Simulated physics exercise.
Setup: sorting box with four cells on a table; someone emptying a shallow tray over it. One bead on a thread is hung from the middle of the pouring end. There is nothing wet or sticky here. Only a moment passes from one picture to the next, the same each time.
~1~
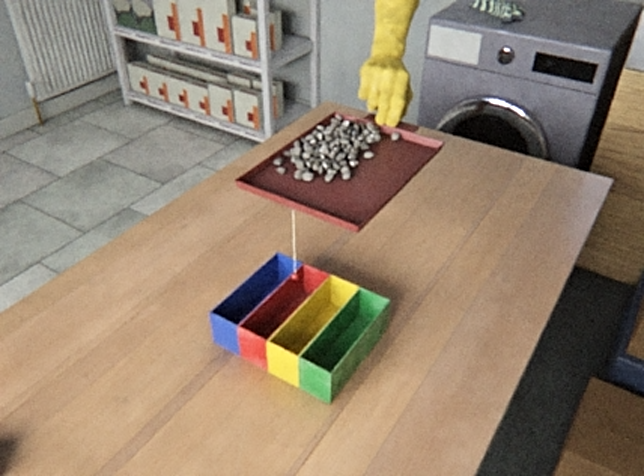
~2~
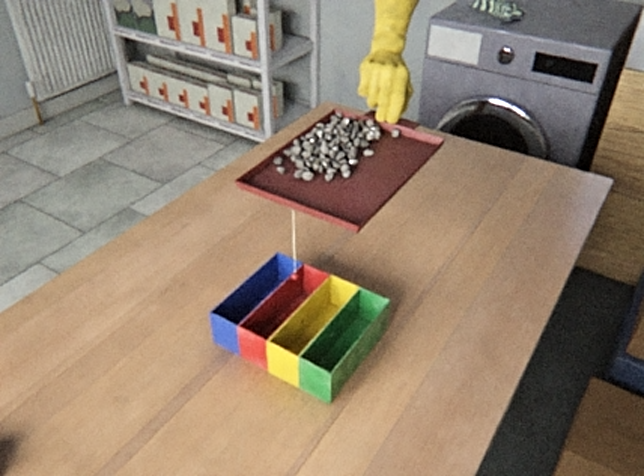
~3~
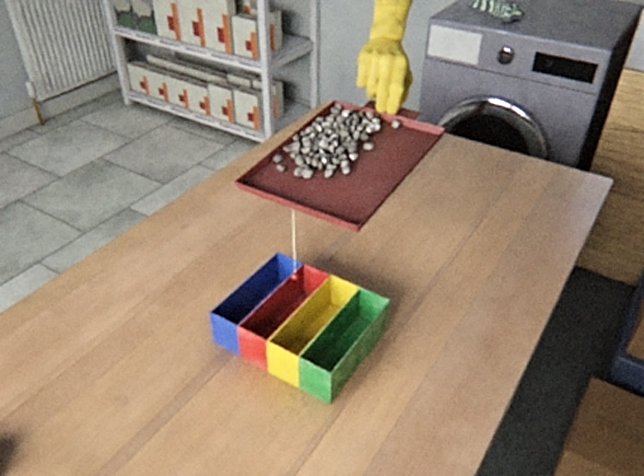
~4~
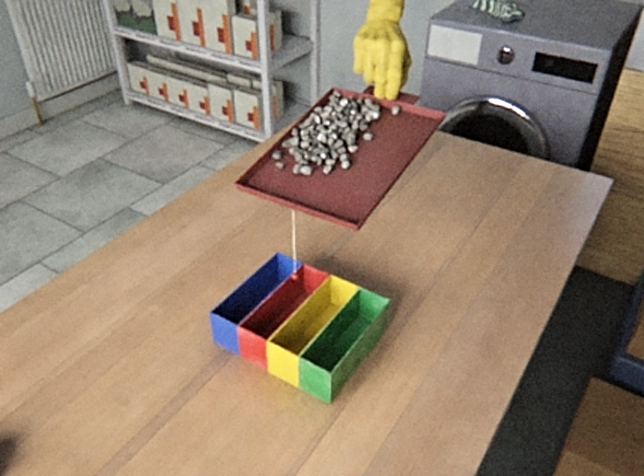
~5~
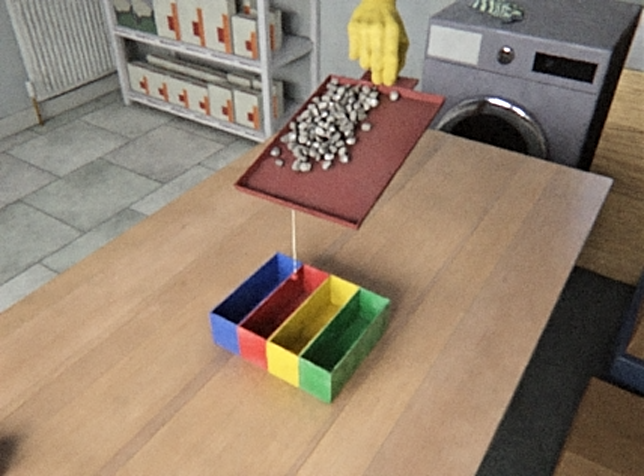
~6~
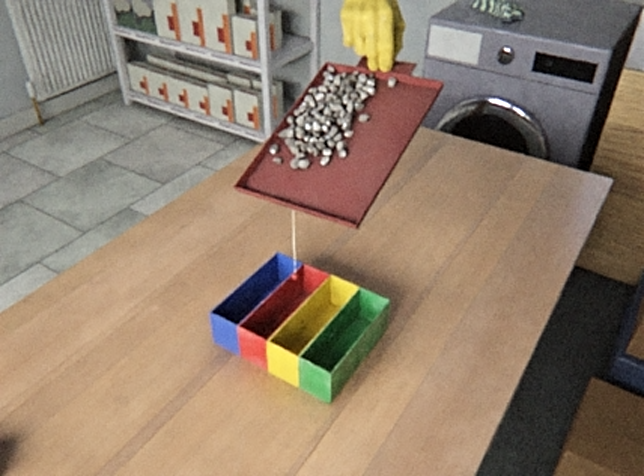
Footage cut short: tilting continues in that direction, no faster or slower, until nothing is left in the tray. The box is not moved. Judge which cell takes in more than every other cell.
The blue cell takes in the most.
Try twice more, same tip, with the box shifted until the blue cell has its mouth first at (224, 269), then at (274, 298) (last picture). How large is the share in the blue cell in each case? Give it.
In turn 30 and 20 in a hundred.
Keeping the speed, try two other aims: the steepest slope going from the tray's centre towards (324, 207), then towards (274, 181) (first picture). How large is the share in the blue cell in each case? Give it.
In order: About 10, then 20 percent.
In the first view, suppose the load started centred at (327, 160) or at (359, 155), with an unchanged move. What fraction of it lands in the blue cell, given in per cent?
In turn 30 and 30 in a hundred.
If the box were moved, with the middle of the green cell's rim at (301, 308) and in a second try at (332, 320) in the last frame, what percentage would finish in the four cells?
You'd get 90 per cent first and 70 per cent second.
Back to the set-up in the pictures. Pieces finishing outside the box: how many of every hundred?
Call it some 50 percent of the pieces.
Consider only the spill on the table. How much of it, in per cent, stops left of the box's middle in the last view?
It comes to about 100 percent.
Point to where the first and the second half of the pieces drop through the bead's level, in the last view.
Starting near (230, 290), moving on to near (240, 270).
Shortly afterwards, tray tipped steeply; the bulk on the tray; near a quarter falling or outside the box.
Next, tray tipped past a quarter turn; a little on the tray; near a quarter in the blue cell; a little in the red cell; only a few in the green cell; only a few in the yellow cell; near half falling or outside the box.
Some moments later, tray tipped past a quarter turn; near a third in the blue cell; a little in the red cell; only a few in the green cell; only a few in the yellow cell; near half falling or outside the box.
In the end, tray tipped past a quarter turn; near a third in the blue cell; a little in the red cell; only a few in the green cell; only a few in the yellow cell; near half outside the box.
